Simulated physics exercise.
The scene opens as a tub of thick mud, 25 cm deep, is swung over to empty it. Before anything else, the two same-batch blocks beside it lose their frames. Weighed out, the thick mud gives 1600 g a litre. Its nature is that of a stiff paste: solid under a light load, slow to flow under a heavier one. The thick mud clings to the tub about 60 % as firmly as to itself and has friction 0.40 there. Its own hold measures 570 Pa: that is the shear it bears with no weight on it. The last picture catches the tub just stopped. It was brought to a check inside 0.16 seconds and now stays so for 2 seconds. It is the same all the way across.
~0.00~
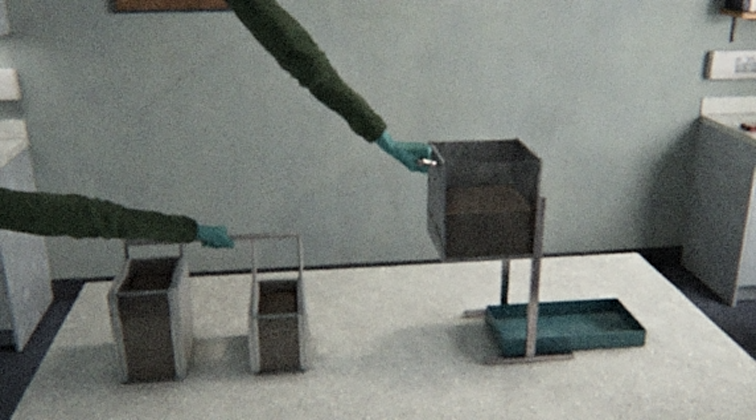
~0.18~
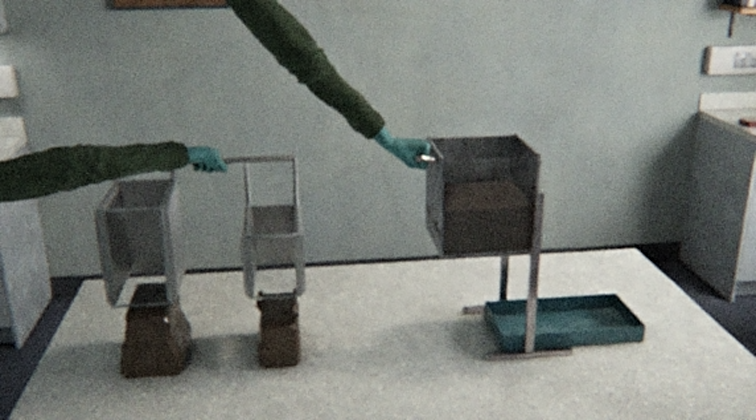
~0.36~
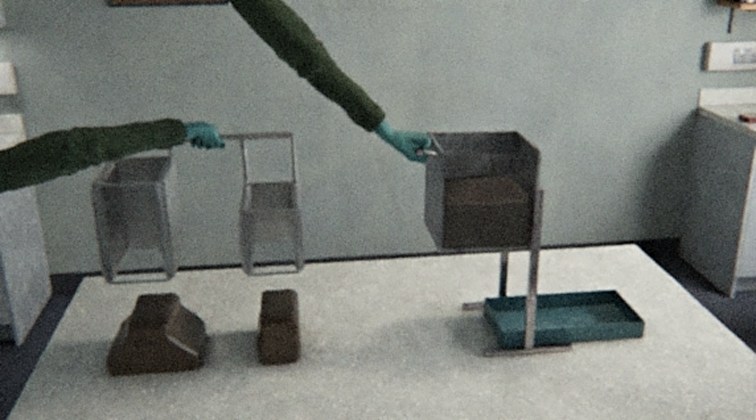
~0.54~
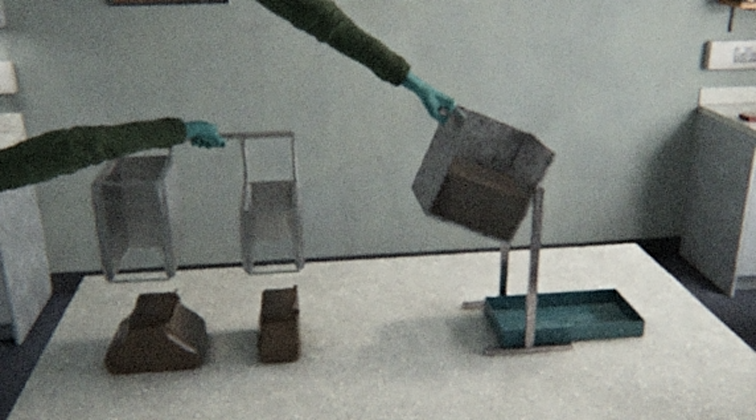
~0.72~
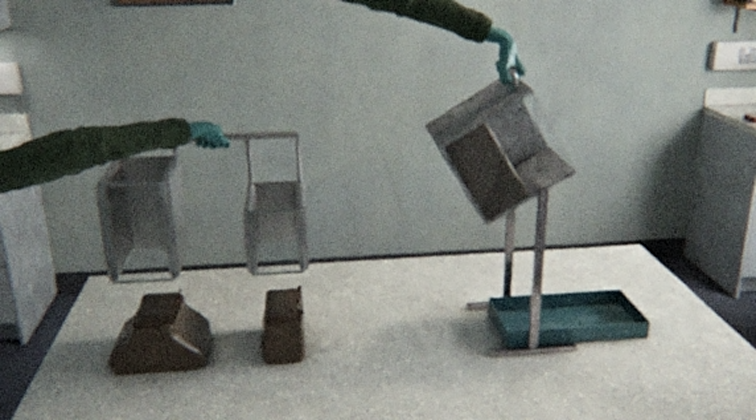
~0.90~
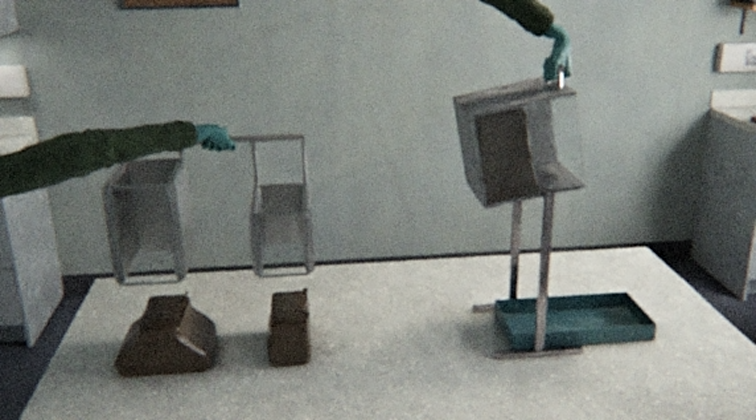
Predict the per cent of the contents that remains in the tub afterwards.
Roughly 100 per cent remains.
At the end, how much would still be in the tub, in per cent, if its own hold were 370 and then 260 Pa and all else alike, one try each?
95 %, then 75 %.
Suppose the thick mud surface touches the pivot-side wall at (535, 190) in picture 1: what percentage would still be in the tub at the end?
Then about 95 %.
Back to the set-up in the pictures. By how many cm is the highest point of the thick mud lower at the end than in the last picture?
About 6 cm.
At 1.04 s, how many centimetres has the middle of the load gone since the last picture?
The change is near 3 cm.
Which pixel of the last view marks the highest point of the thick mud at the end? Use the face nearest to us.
Close to pixel (510, 138).
After 1.04 s, the tub is at 80 degrees and holds 100 %.
After 1.21 s, the tub is at 80 degrees and holds 100 %.
After 1.38 s, the tub is at 80 degrees and holds 100 %.
After 1.55 s, the tub is at 80 degrees and holds 100 %.
After 2.90 s, the tub is at 80 degrees and holds 100 %.
